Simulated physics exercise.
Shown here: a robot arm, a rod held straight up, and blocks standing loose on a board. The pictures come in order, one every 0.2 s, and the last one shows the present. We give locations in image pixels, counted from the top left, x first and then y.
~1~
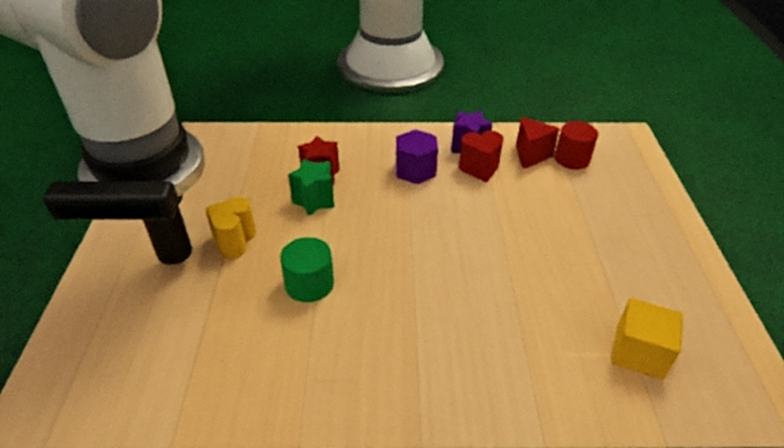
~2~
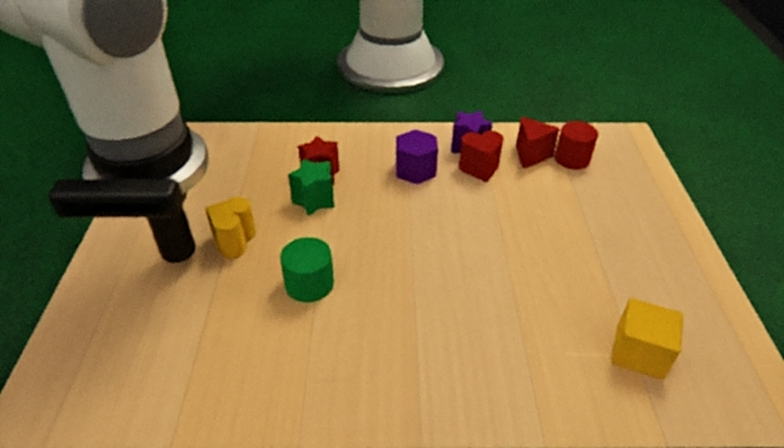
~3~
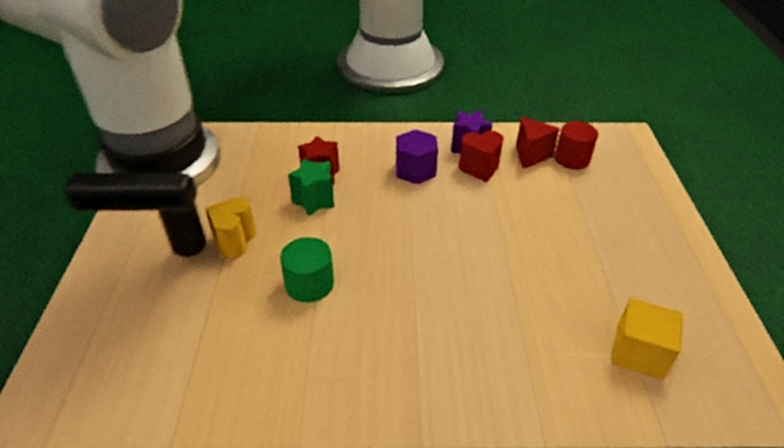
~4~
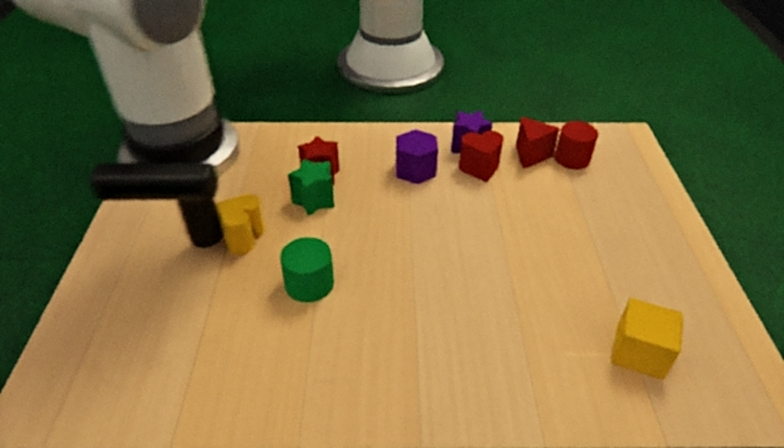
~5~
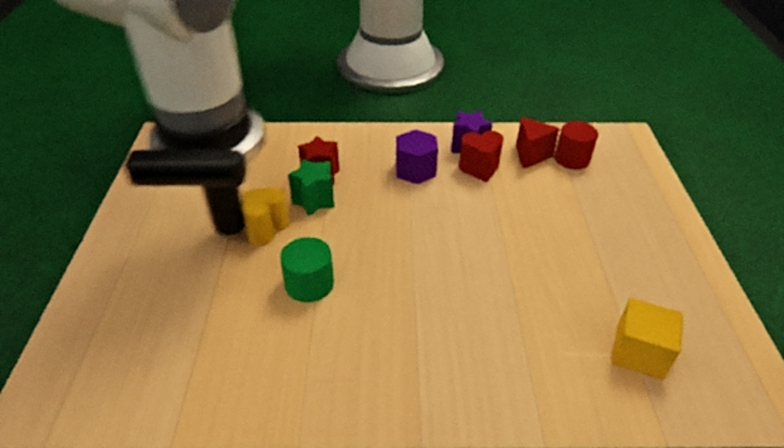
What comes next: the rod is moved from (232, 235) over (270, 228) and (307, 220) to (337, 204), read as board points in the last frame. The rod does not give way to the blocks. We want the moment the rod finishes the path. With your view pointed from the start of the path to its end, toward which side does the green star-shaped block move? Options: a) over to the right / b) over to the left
Choice b: Over to the left.
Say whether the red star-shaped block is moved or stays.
Answer: Moved.
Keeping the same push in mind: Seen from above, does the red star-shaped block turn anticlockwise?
Final answer: Yes.
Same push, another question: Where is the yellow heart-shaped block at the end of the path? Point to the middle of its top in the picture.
By then it is at (366, 182).
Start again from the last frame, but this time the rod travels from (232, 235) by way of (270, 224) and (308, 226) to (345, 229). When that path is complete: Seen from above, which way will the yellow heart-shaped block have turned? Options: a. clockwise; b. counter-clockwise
The one that fits is b, counter-clockwise.
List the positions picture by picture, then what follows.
The first picture shows tip of the rod (175, 253), middles of tops, yellow heart-shaped block (227, 211), green cylinder (306, 254), green star-shaped block (311, 171), red star-shaped block (318, 147).
The second picture shows rod (179, 251), nothing pushed.
The third picture shows rod (189, 245), nothing pushed.
The fourth picture shows rod (206, 236), yellow heart-shaped block (237, 208).
The fifth picture shows rod (230, 225), yellow heart-shaped block (261, 199), green cylinder (306, 254), green star-shaped block (311, 171), red star-shaped block (318, 147).
On the path given first. One third of the way, rod (269, 217); yellow heart-shaped block (300, 191); green star-shaped block (319, 169), turned 30° anticlockwise.
Two thirds of the way, rod (307, 209); yellow heart-shaped block (339, 187); green star-shaped block (335, 164), turned 55° anticlockwise; red star-shaped block (319, 144), turned 20° anticlockwise.
At the end, rod (336, 194); yellow heart-shaped block (366, 182), turned 35° clockwise; green cylinder unmoved; green star-shaped block (348, 153), turned 75° anticlockwise; red star-shaped block (321, 140), turned 55° anticlockwise.
